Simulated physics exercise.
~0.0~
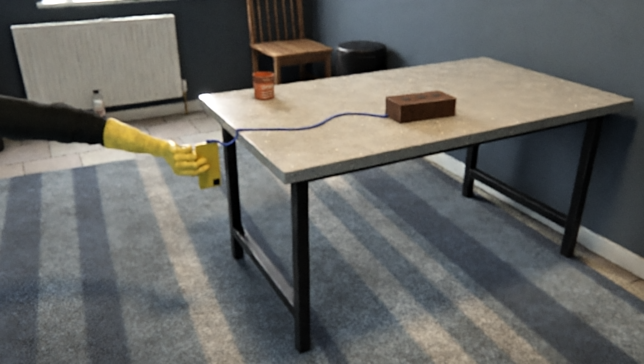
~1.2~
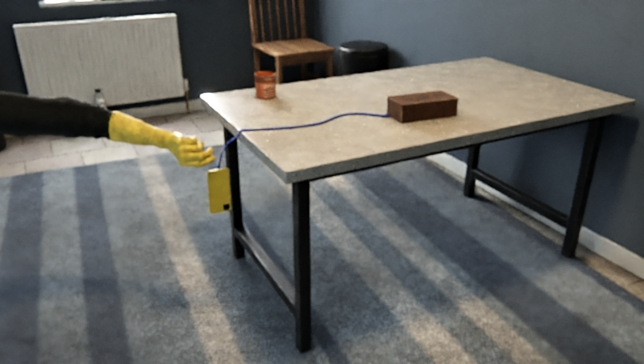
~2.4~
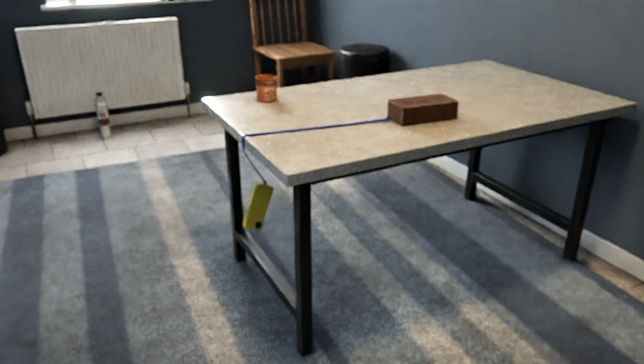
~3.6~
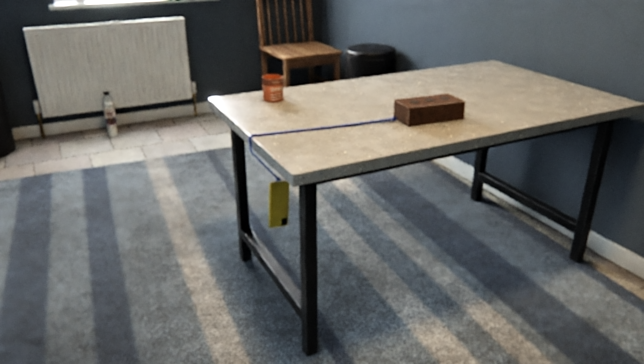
The clip opens on a grey-topped table with black legs, where a brick and an orange cup sit and a blue ribbon runs from the brick over the near left edge. A hand in a yellow glove holds a yellow phone at the ribbon's other end, out to the left of the table. The hand lets go and draws back, and the phone drops below the tabletop. The ribbon pulls straight across the surface as the phone swings in toward the table legs, tilting. At the end the phone hangs below the edge, while the brick and cup remain in place.
